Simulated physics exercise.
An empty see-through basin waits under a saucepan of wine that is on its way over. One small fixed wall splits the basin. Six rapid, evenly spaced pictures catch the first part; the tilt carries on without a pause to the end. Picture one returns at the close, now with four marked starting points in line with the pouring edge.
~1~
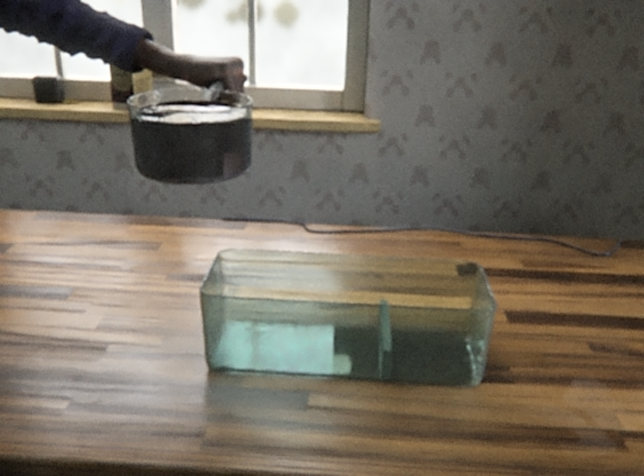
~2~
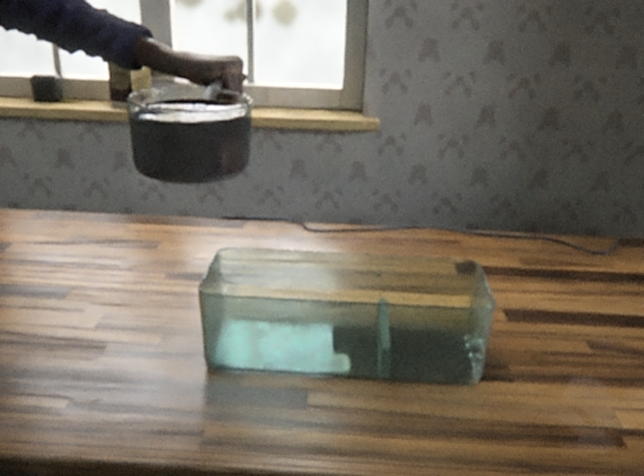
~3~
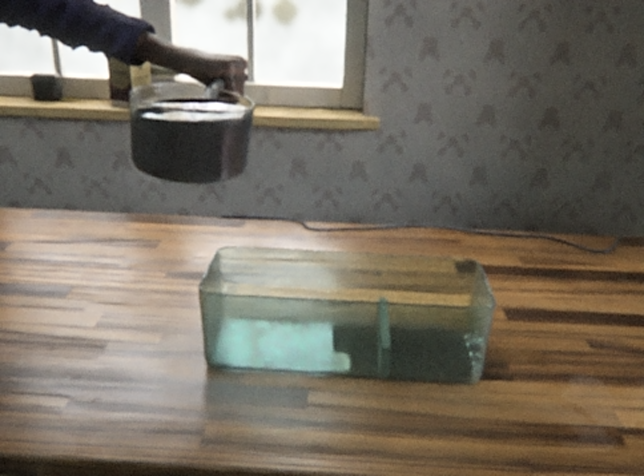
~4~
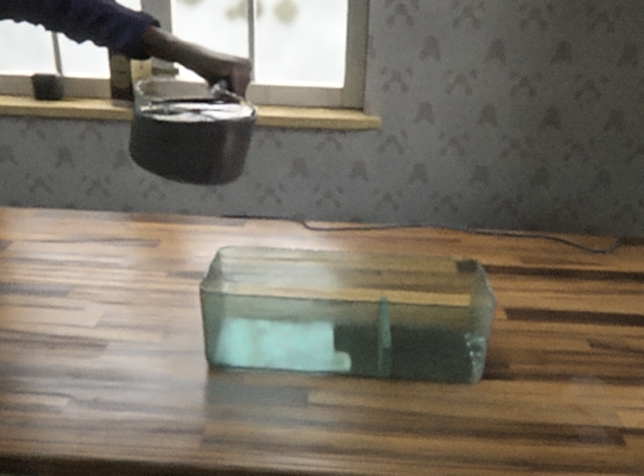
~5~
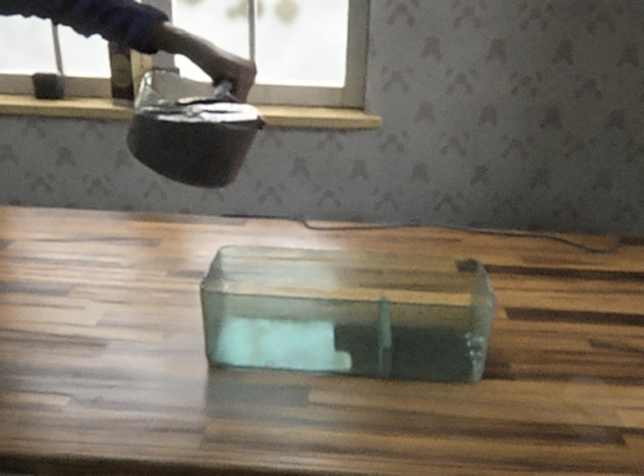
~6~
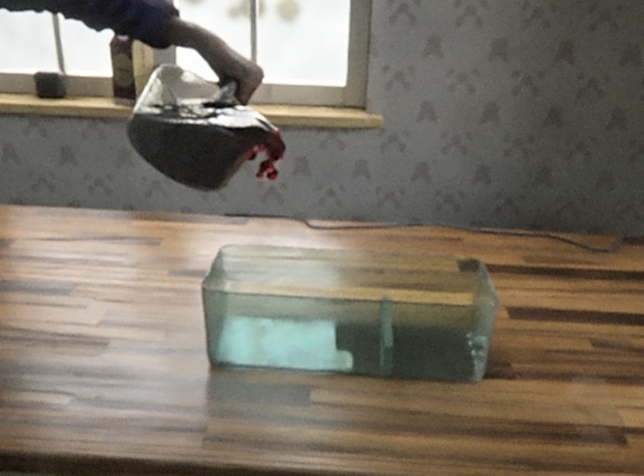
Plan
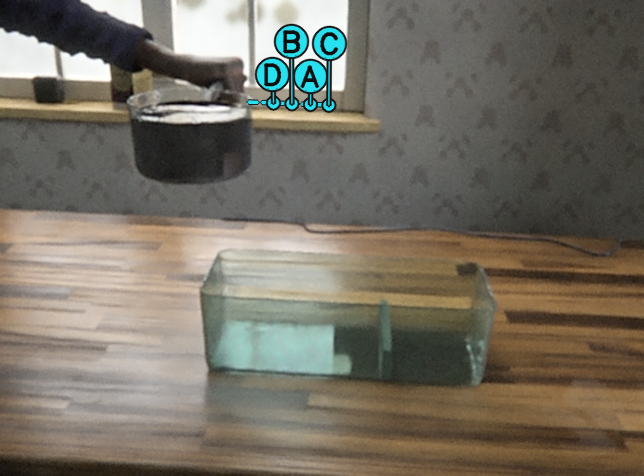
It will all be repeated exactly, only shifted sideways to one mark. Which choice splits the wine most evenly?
Use spot C.
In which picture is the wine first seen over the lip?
In picture 5.
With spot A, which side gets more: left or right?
The left one.
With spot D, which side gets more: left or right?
The left one.
In cyan, A at (310, 104); B at (291, 103); C at (328, 105); D at (273, 103).
If A is chosen, about 68 % ends left of the wall and 29 % right of it; 3 % is lost outside.
If B is chosen, about 94 % ends left of the wall and 4 % right of it.
If C is chosen, about 46 % ends left of the wall and 53 % right of it.
If D is chosen, about 91 % ends left of the wall and 8 % right of it.
